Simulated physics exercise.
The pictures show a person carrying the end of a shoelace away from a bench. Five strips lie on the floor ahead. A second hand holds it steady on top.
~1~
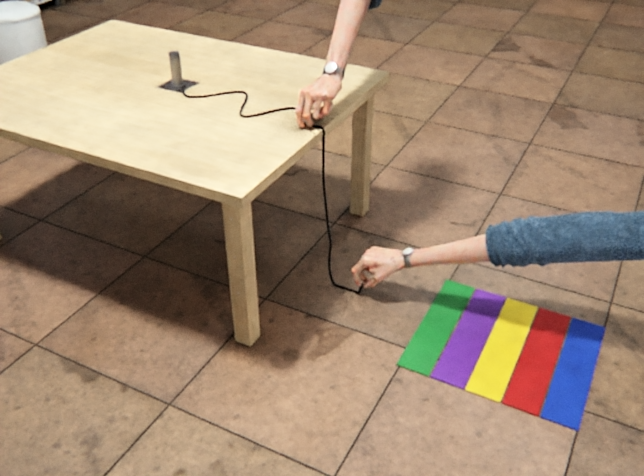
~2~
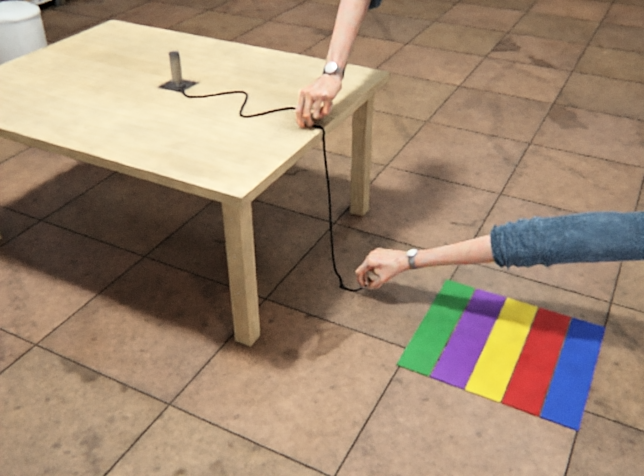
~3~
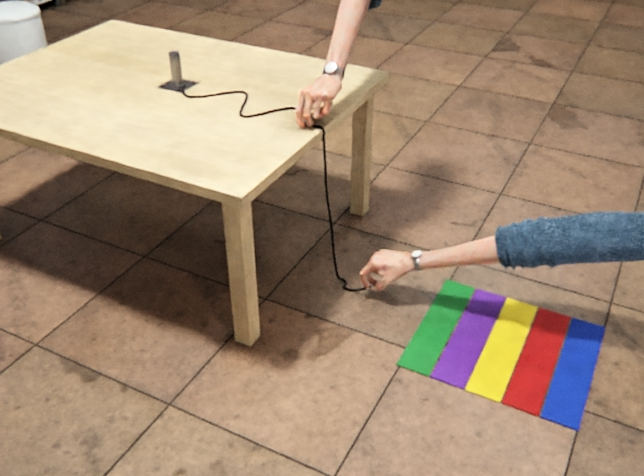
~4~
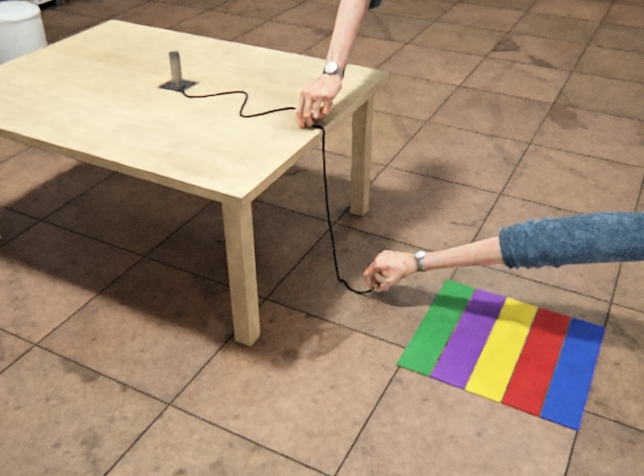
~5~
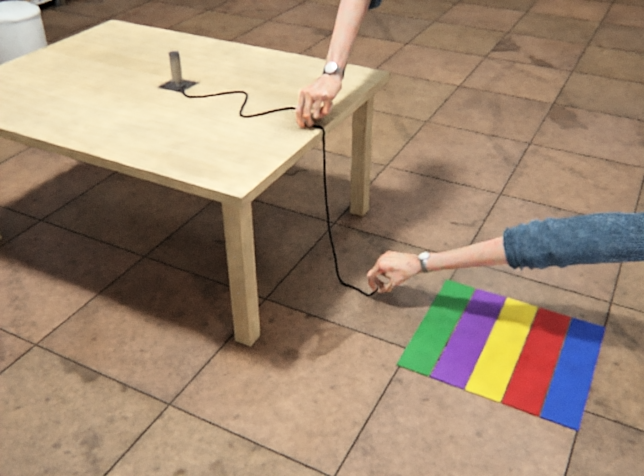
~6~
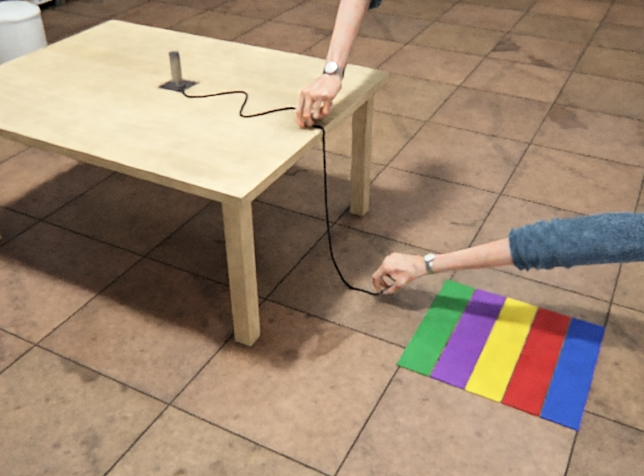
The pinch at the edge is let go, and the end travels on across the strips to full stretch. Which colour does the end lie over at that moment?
It lies over blue.
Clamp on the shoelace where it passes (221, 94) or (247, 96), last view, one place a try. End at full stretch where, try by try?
I'd say about (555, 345) for the first and about (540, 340) for the second.
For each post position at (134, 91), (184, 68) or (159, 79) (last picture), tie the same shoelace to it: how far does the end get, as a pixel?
The first try gives (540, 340), the second (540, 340) and the third (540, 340).
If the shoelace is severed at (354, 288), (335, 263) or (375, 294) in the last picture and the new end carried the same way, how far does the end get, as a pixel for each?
In order, it comes to rest around (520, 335), (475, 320) and (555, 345).
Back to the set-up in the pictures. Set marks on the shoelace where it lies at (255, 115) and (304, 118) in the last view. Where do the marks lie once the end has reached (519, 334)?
(317, 117) and (347, 171), approximately.
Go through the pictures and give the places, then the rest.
End (362, 284); green (422, 353); purple (455, 365); yellow (491, 377); red (527, 390); blue (565, 403), in the first picture.
End (366, 285); shoelace through (193, 97) (246, 101) (284, 109) (324, 137) (330, 206) (335, 267), in the second picture.
End (371, 286), in the third picture.
End (374, 288); shoelace through (193, 97) (246, 101) (284, 109) (324, 137) (327, 206) (336, 267), in the fourth picture.
End (377, 289), in the fifth picture.
End (383, 290); shoelace through (193, 97) (246, 101) (284, 109) (324, 137) (326, 206) (337, 267), in the sixth picture.
Soon after, end near (519, 334); over yellow.
After that, end near (556, 346); over red.
At the stop, end near (579, 353); over blue. The end stops over the blue strip.
